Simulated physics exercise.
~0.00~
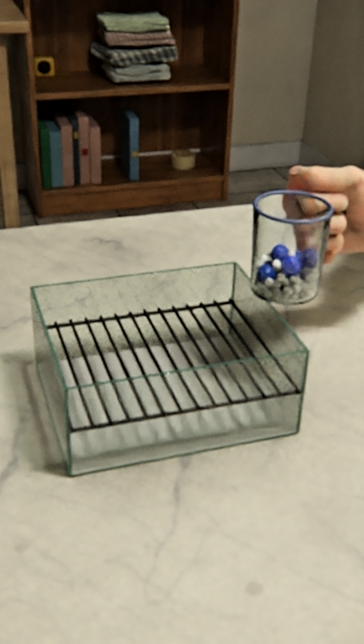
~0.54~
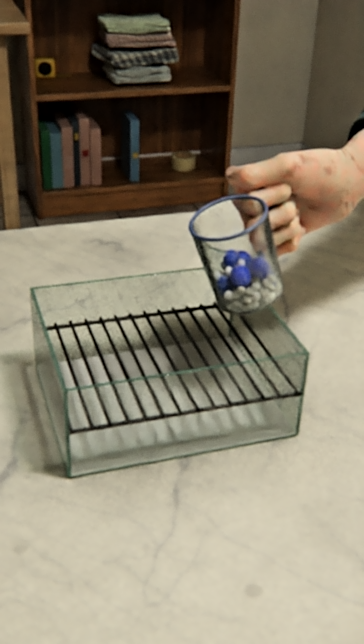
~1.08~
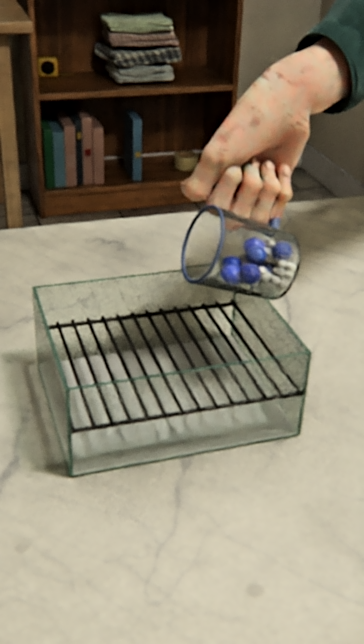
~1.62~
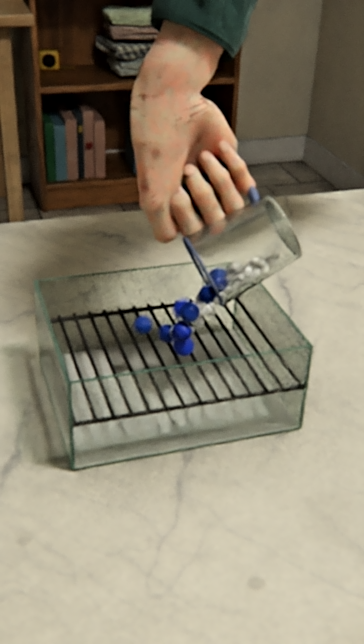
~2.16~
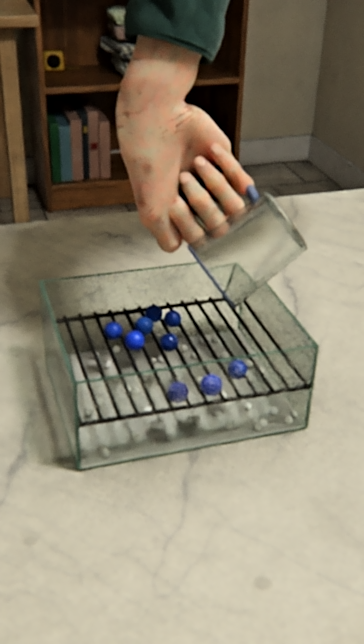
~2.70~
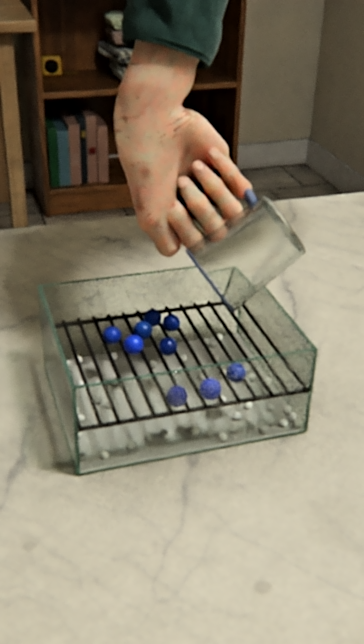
A hand holds a clear, blue-rimmed cup of blue and white pieces at the right, above a glass box with a black wire rack across it, seen from slightly above on a pale marble surface. Behind stands a brown wooden shelf with folded cloths and books. The hand moves left over the box and tips the cup onto its side, a dark green sleeve coming into view. Blue balls tumble out onto the wires first, with white bits following. The emptied cup stays tilted over the box as the white bits lie beneath the rack and the blue balls rest scattered on top.
